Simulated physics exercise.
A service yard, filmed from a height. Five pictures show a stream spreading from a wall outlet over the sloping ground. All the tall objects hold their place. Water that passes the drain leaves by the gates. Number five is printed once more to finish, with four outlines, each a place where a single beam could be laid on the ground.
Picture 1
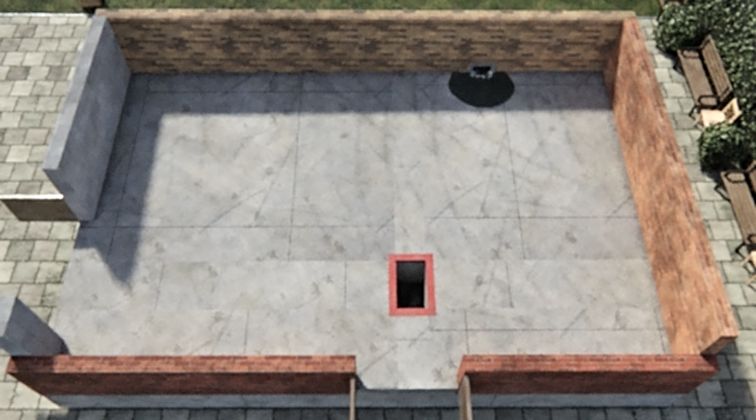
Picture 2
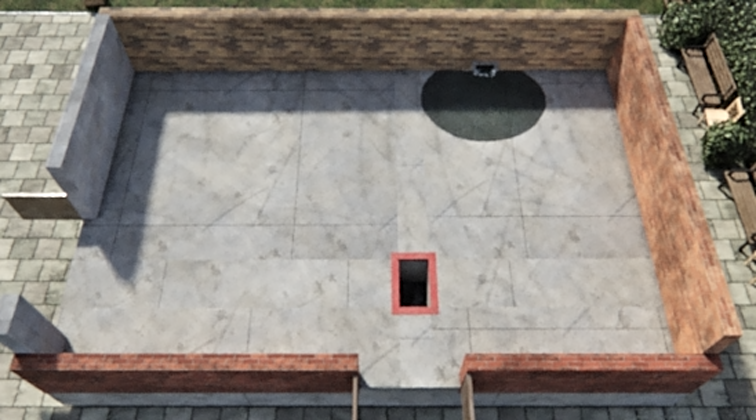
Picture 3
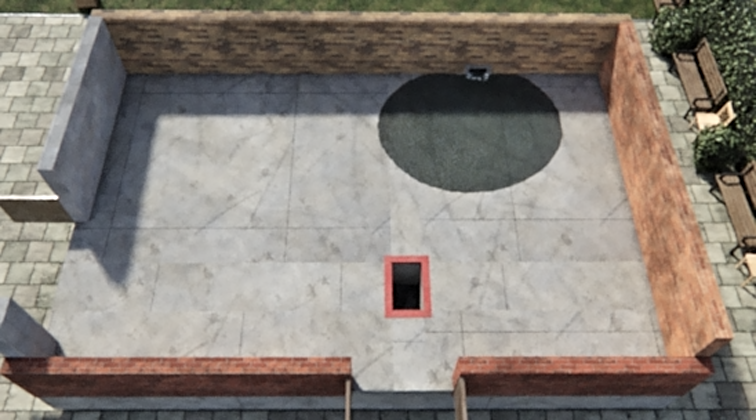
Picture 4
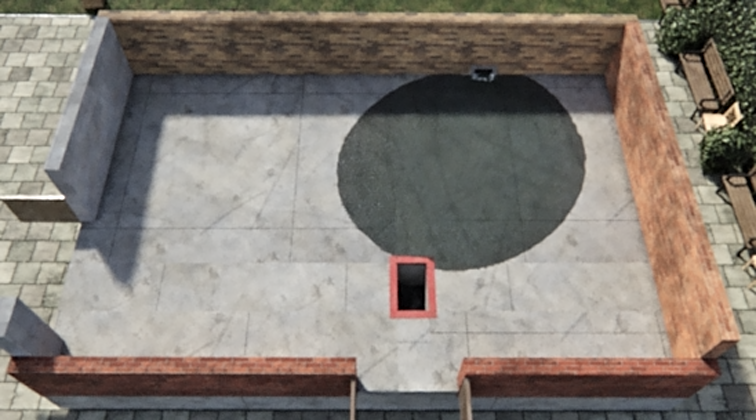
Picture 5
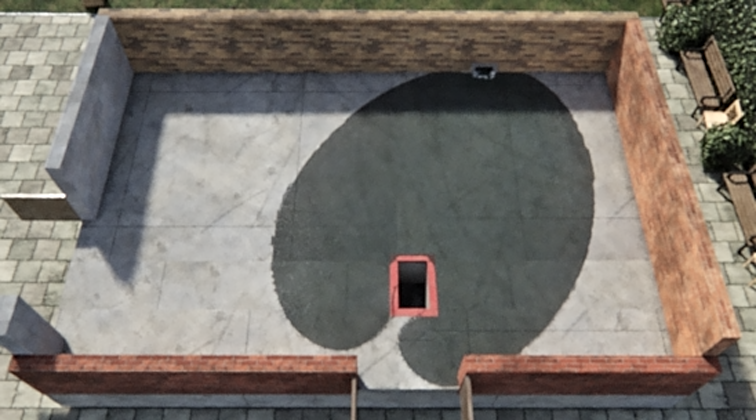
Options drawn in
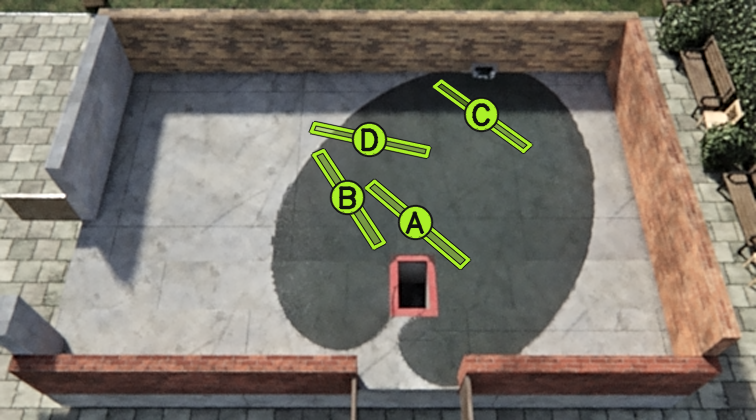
A walled service yard with a pale paved floor is seen from high above. Brick walls line the back, right and front, a grey wall stands at left, benches and bushes sit outside at right, and a red-rimmed gully lies near the front gap. Dark water spreads from a small outfall at the back wall, widening forward and leftward until it surrounds much of the gully and enters it.
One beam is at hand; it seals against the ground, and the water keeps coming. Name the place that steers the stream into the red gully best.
B beats the others.
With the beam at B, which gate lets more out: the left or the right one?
More leaves on the right.
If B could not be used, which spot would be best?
Here it is spot D.
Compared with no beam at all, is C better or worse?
It is worse.
On the marked copy, A from (370, 184) to (464, 263); B from (318, 152) to (379, 245); C from (438, 83) to (526, 148); D from (313, 127) to (427, 152).
Choosing A, next to none of the stream runs into the red gully, about 93 % out by the gates.
Choosing B, about 52 % of the stream runs into the red gully, about 42 % out by the gates.
Choosing C, about 5 % of the stream runs into the red gully, about 89 % out by the gates.
Choosing D, about 27 % of the stream runs into the red gully, about 68 % out by the gates.
